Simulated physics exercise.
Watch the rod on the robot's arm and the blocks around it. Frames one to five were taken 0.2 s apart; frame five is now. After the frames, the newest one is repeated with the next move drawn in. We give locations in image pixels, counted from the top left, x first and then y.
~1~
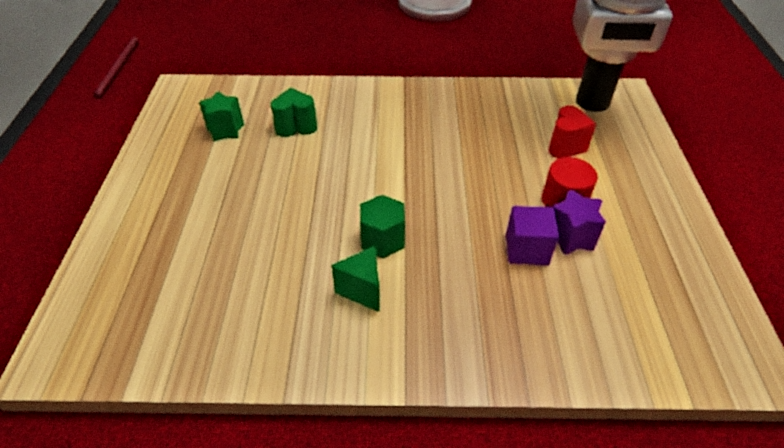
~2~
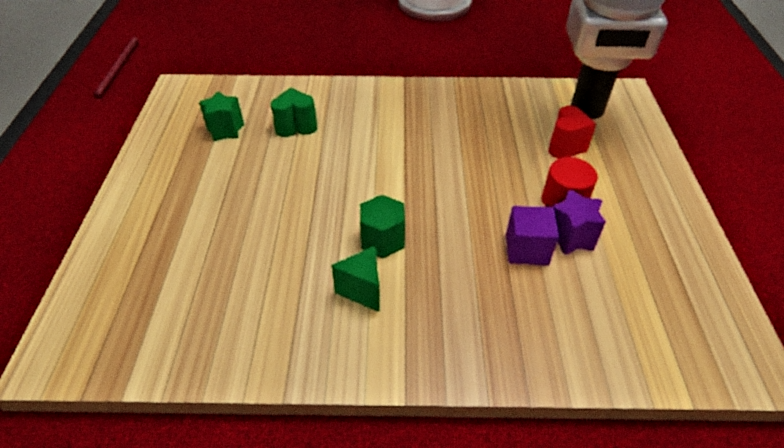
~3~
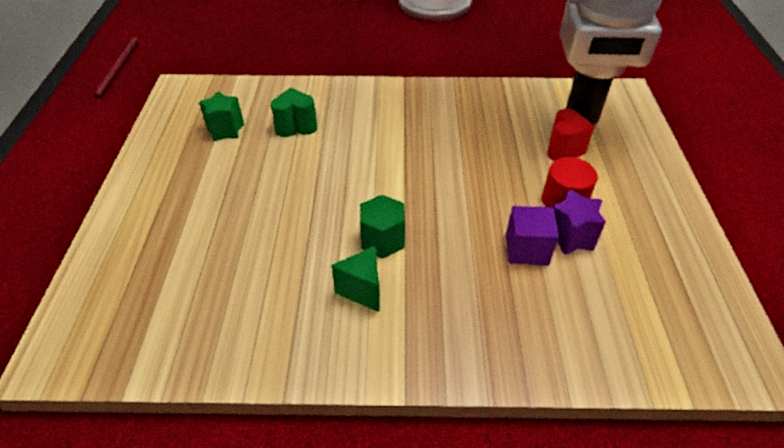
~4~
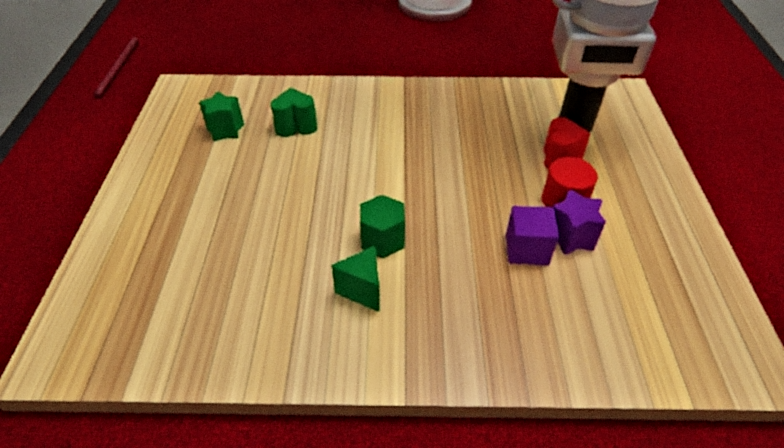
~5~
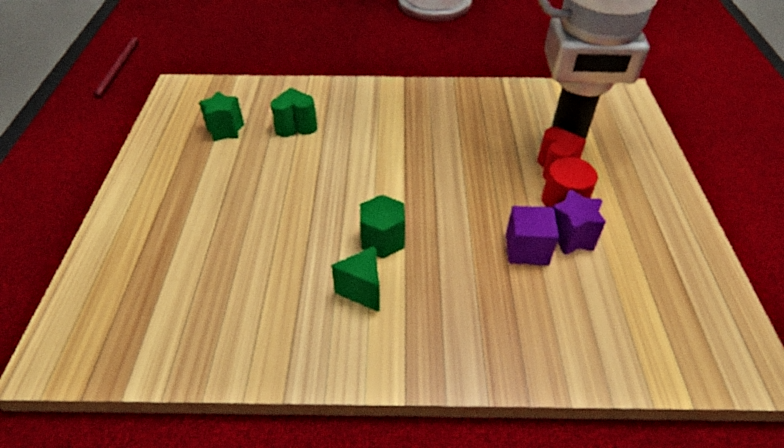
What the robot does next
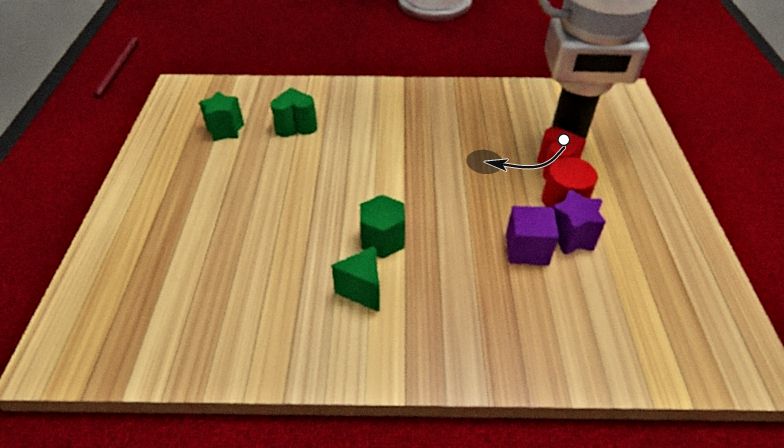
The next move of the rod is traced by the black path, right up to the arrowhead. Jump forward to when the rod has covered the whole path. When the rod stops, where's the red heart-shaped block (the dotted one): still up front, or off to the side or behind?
I'd say the red heart-shaped block has slipped off and sits beside or behind the rod.
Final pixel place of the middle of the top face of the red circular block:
The middle of the upper face of the red circular block will lie at about (575, 188) in the picture.
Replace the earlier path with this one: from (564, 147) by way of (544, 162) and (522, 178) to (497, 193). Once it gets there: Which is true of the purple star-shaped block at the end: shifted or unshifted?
That block will leave its spot.
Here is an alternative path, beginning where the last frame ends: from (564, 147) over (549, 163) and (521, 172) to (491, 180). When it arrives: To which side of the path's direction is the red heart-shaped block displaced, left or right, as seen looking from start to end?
Heads left.
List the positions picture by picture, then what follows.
Tip of the rod at (593, 102), middles of tops, red heart-shaped block at (574, 118), red circular block at (574, 172), purple star-shaped block at (581, 208), in the first picture.
Rod at (587, 109), nothing pushed, in the second picture.
Rod at (581, 117), red heart-shaped block at (572, 121), in the third picture.
Rod at (575, 125), red heart-shaped block at (568, 130), in the fourth picture.
Rod at (568, 134), red heart-shaped block at (564, 140), red circular block at (574, 172), purple star-shaped block at (581, 208), in the fifth picture.
The line goes from (564, 147) by way of (548, 163) and (517, 167) to (485, 162); the dot is on the red heart-shaped block.
On the path given first. One third of the way, rod at (551, 149); red heart-shaped block at (548, 157); red circular block at (575, 186); purple star-shaped block at (591, 224).
Two thirds of the way, rod at (520, 153); red heart-shaped block at (535, 163), turned 40° anticlockwise; red circular block at (575, 188); purple star-shaped block at (593, 226), turned 15° clockwise.
At the end, rod at (487, 148); red heart-shaped block at (535, 163), turned 40° anticlockwise; red circular block at (575, 188); purple star-shaped block at (593, 226), turned 15° clockwise.
